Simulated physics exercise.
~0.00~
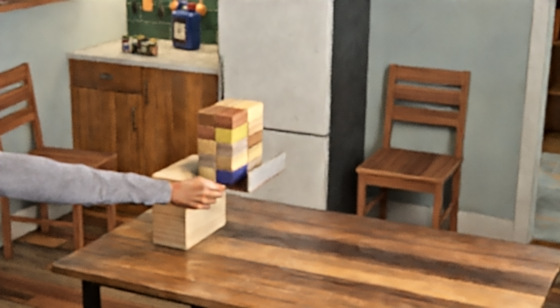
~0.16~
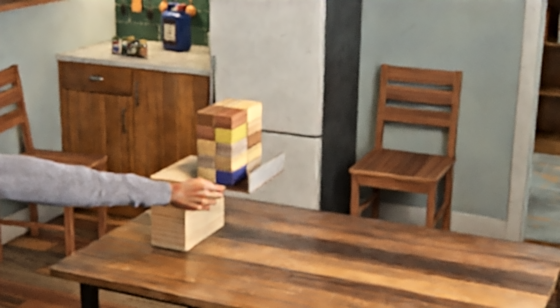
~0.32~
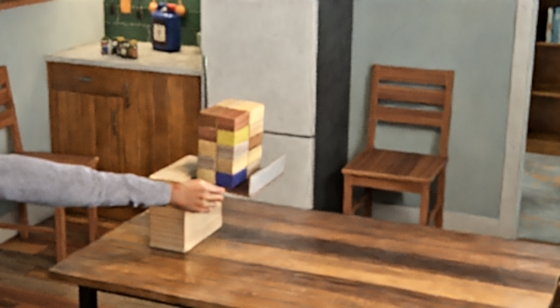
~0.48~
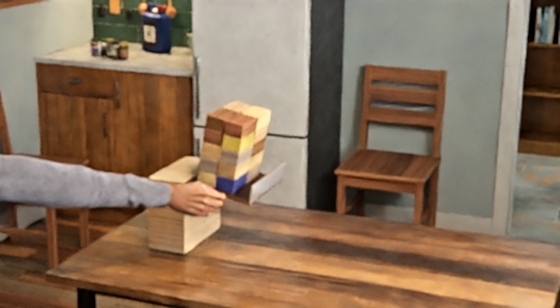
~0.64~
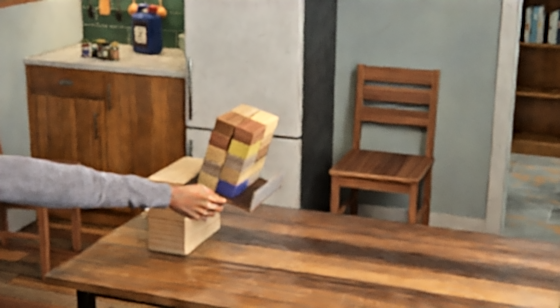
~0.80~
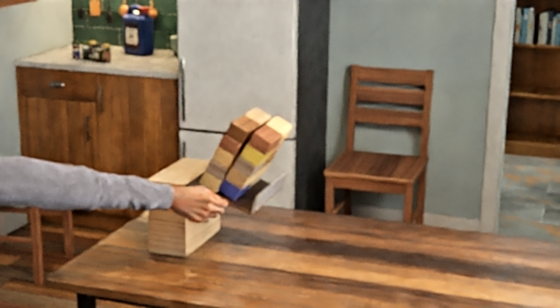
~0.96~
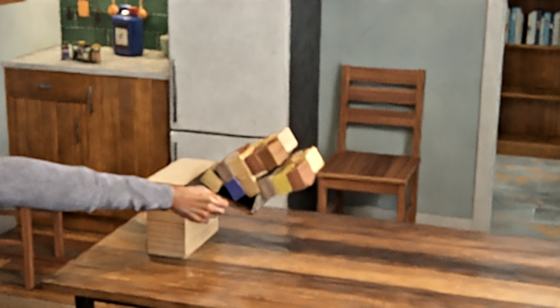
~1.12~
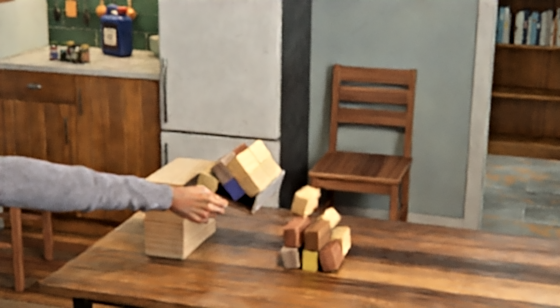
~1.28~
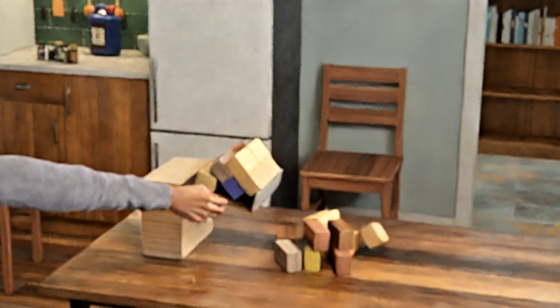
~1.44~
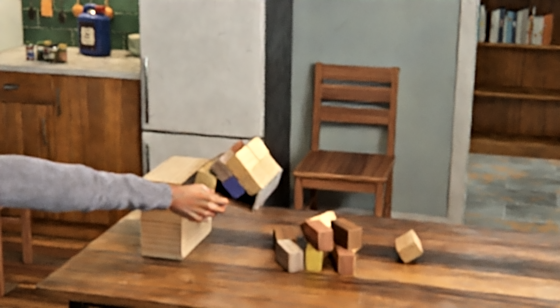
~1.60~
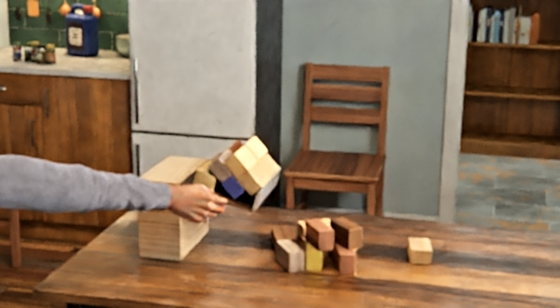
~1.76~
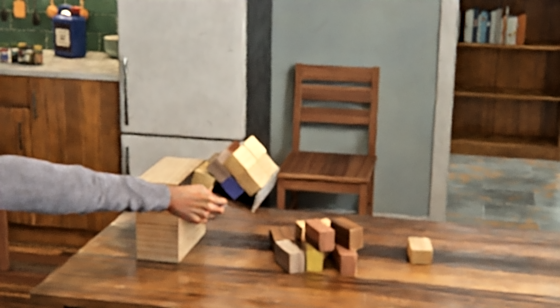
A stack of wooden blocks toppled to the right as the tray under it tilted beside someone's outstretched hand, and about half tumbled onto the table, the yellow one landing on its side, while the blue one stayed leaning on the tray with the rest.
